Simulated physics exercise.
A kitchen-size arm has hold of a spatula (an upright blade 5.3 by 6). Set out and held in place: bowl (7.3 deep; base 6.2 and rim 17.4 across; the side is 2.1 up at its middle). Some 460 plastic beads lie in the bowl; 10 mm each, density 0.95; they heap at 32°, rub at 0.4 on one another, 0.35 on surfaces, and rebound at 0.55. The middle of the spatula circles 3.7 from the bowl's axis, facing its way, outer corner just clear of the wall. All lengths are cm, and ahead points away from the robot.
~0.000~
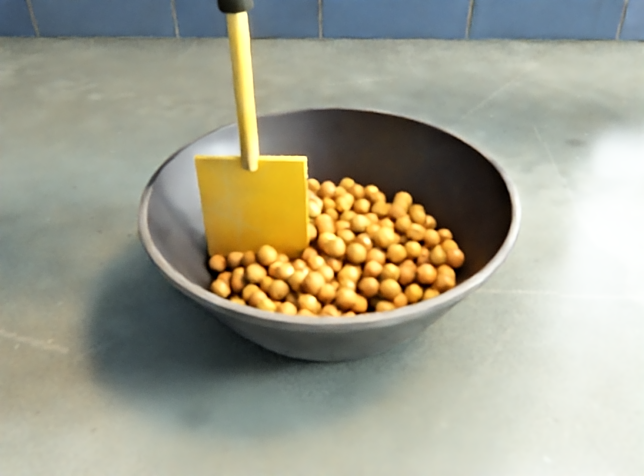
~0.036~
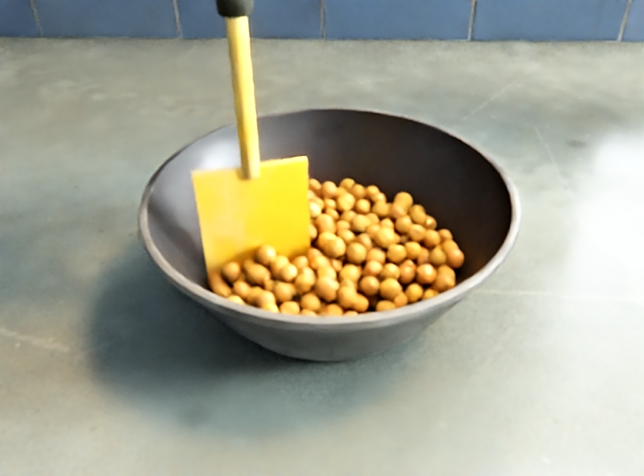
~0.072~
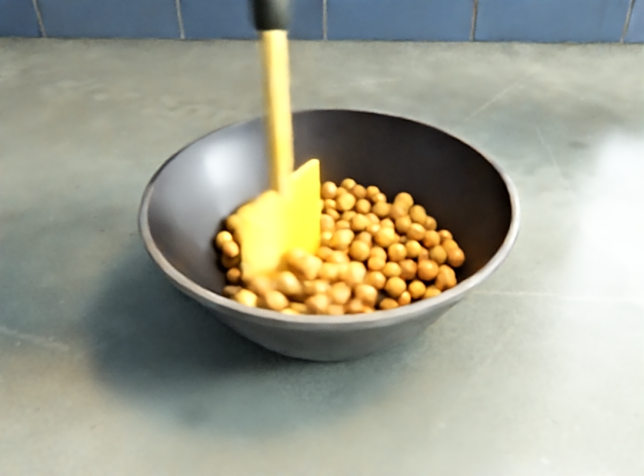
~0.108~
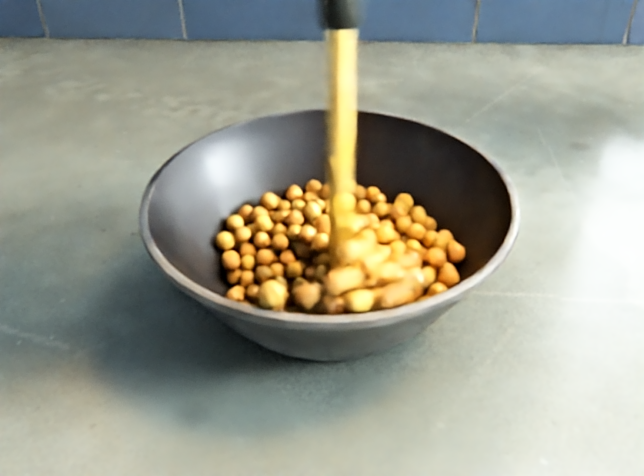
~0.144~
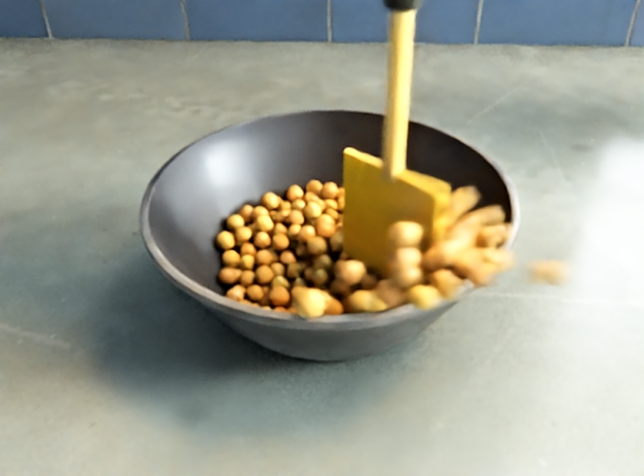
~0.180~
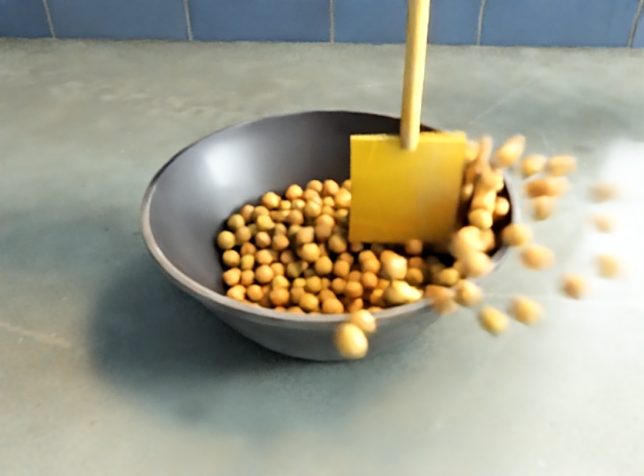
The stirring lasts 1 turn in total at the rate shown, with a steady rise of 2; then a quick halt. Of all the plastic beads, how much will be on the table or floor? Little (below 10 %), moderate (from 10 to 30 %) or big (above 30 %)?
A moderate share, from 10 to 30 %, ends on the table or floor.
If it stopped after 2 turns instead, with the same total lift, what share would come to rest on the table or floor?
Then about 20 per cent.
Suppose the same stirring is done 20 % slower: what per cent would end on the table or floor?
Then about 5 per cent.
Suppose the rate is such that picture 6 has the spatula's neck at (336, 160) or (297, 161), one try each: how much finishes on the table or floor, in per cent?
Some 0 and 0 per cent.
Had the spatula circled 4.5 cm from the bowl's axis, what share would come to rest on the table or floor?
Then about 0 per cent.
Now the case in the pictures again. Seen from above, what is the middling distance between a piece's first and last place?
About 0 cm.
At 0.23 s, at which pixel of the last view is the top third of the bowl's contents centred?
Near (360, 207).
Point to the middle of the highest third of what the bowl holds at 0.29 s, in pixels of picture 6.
Near (327, 215).
After 0.23 s, 245° round, highest piece 12 above the table; 422 in the bowl, 33 in flight or on the tool.
After 0.29 s, 306° round, highest piece 12 above the table; 404 in the bowl, 8 on the table or floor, 43 in flight or on the tool.
After 0.51 s, 0° round, highest piece 8 above the table; 393 in the bowl, 56 on the table or floor, 6 in flight or on the tool.
After 1.21 s, 0° round, highest piece 5 above the table; 393 in the bowl, 62 on the table or floor.
In the end, 393 in the bowl, 62 on the table or floor. That is 14 % on the table or floor.
